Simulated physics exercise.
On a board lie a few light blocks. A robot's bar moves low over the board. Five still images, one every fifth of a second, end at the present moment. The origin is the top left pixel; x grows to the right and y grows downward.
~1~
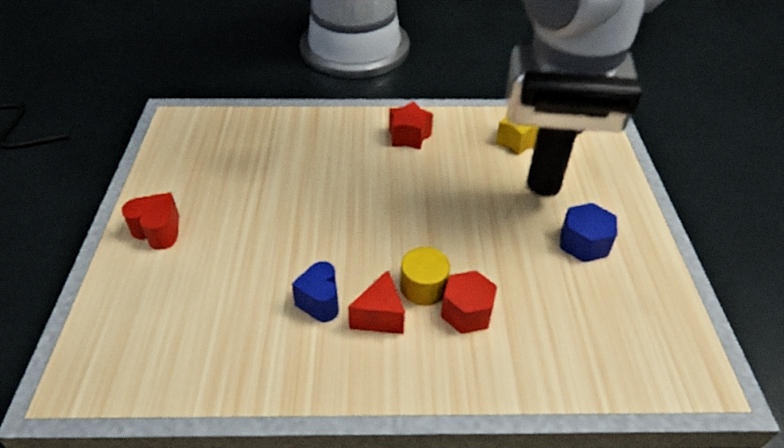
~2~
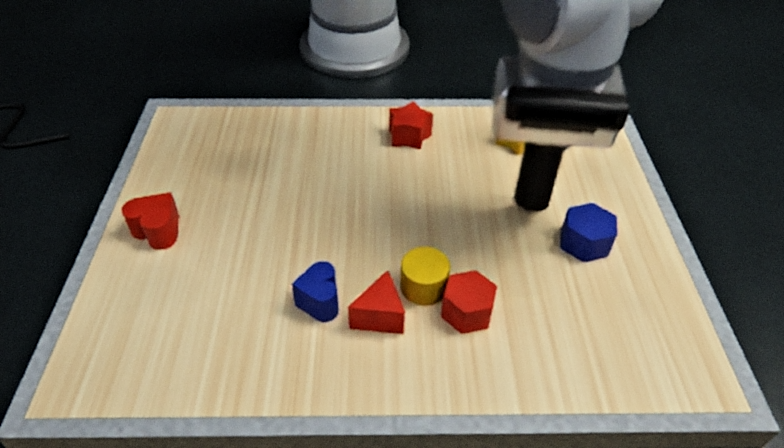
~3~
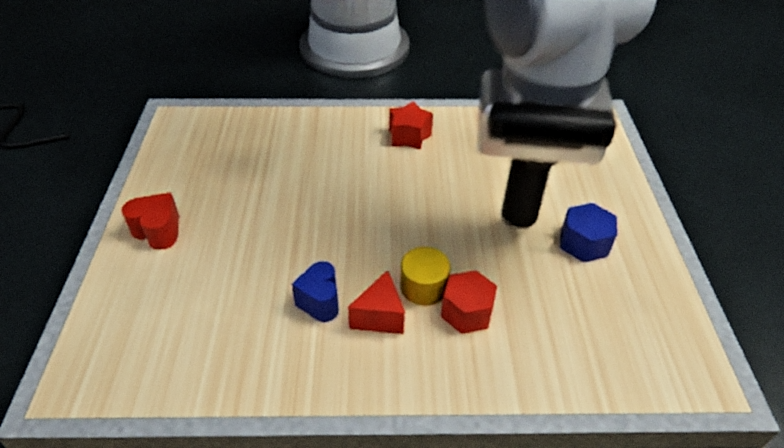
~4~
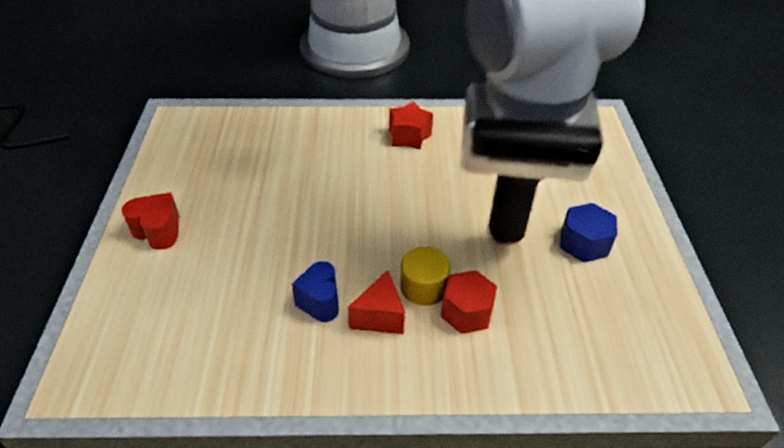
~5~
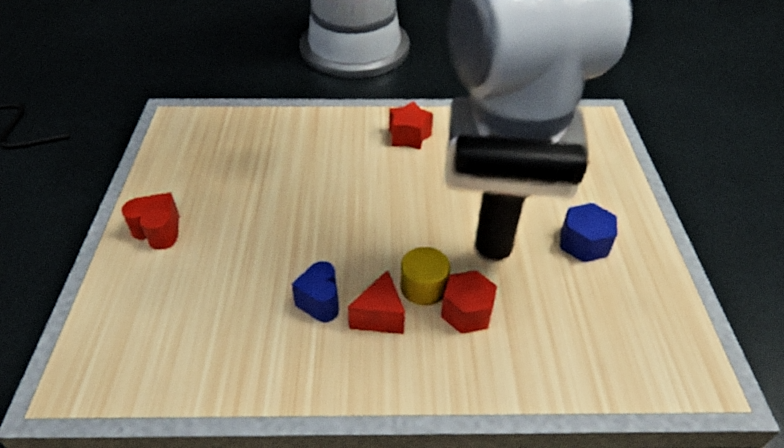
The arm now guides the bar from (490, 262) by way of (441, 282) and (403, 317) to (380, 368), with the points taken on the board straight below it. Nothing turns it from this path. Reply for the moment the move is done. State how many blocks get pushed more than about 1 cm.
I count two.
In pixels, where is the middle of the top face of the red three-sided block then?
It will end up at (334, 331).
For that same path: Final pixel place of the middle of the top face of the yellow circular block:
I'd say the yellow circular block ends with its top centre at (359, 283).
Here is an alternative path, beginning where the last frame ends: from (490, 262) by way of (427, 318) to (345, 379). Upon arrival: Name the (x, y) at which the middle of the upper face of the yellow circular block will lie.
Around pixel (394, 272).
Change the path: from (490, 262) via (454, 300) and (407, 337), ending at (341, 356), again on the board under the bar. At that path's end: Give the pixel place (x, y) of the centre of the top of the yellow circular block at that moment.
Pixel (404, 271).
What follows on the original path. One third of the way, bar at (442, 268); red three-sided block at (372, 299), turned 25° anticlockwise; yellow circular block at (400, 272).
Two thirds of the way, bar at (402, 304); red three-sided block at (344, 320), turned 35° anticlockwise; yellow circular block at (359, 283); red hexagonal block at (469, 294), turned 15° anticlockwise.
At the end, bar at (380, 354); blue heart block in place; red three-sided block at (334, 331); yellow circular block at (359, 283); red hexagonal block at (469, 294), turned 15° anticlockwise.
